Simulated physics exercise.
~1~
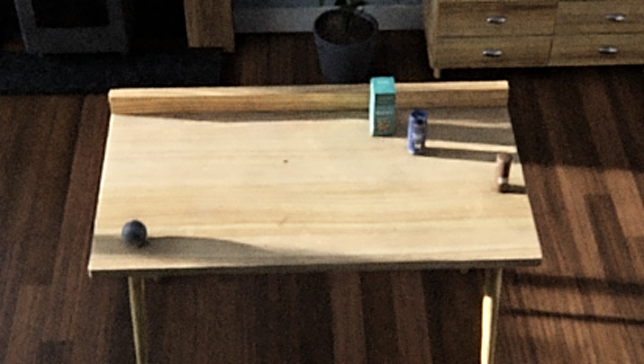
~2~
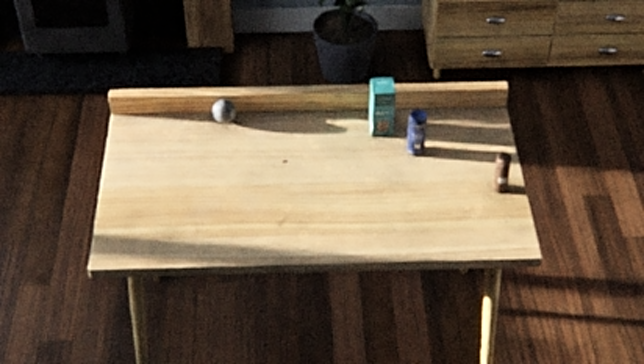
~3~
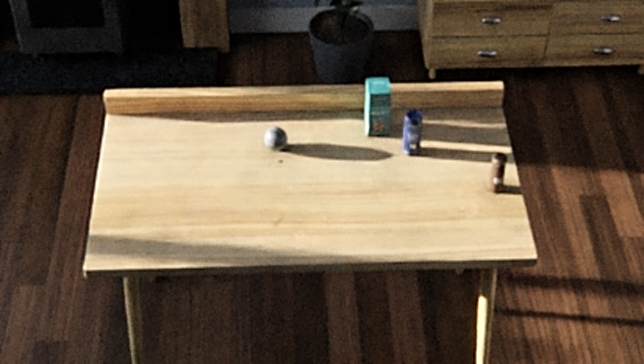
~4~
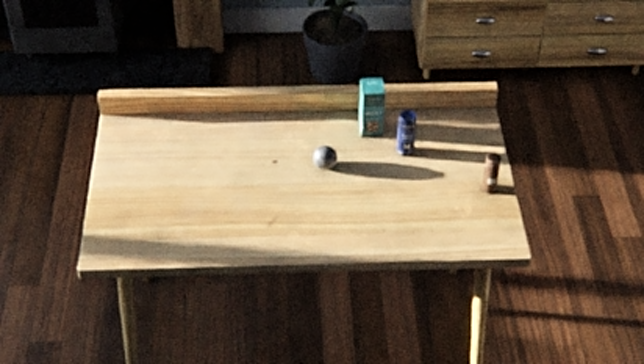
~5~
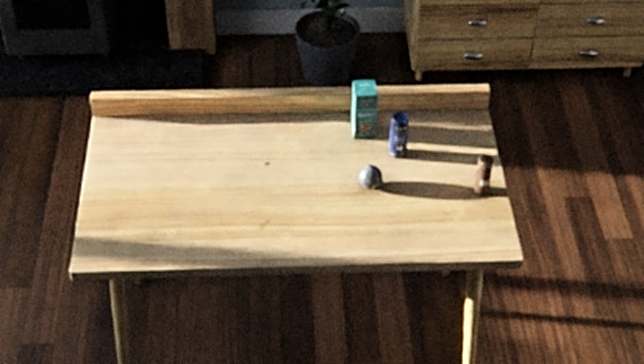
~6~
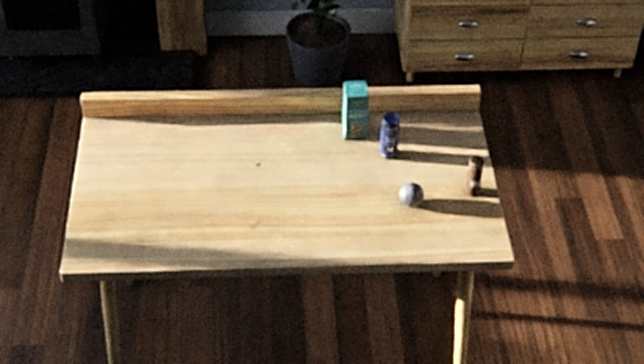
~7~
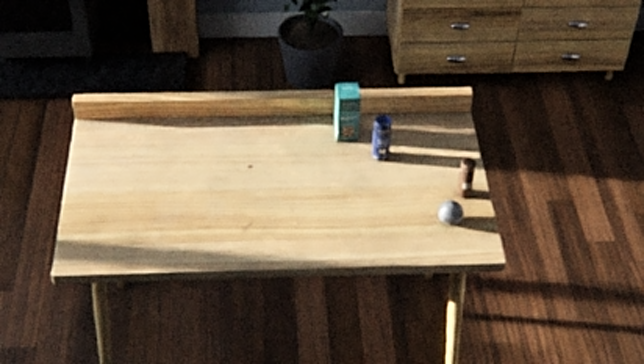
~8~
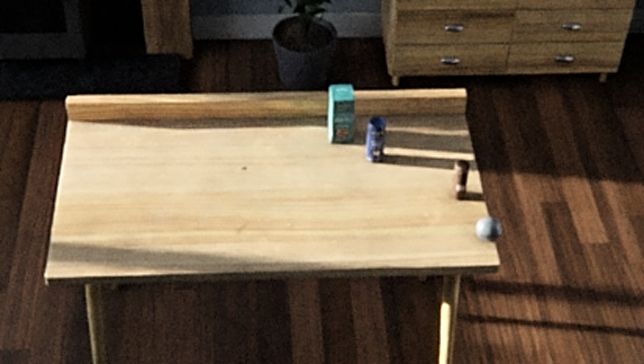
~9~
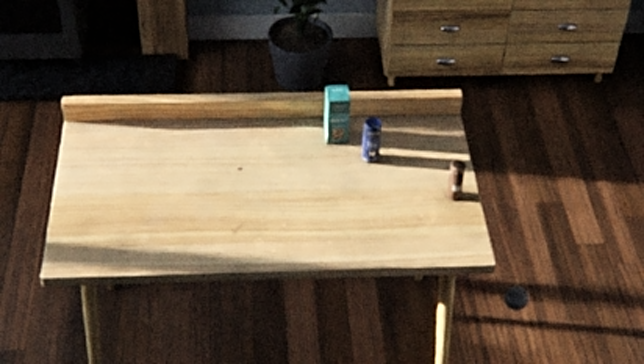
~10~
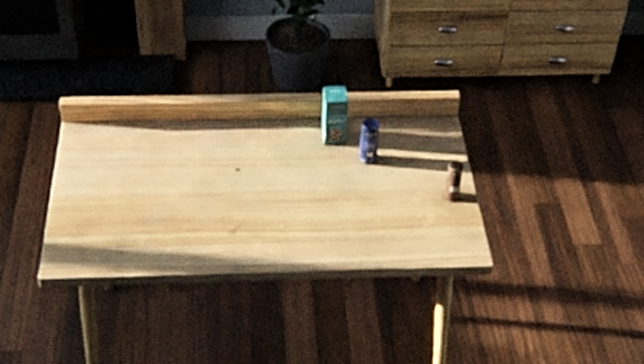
Grey ball rolling across a wooden table, rebounding off the far raised edge, passing three standing items and dropping off the right side.
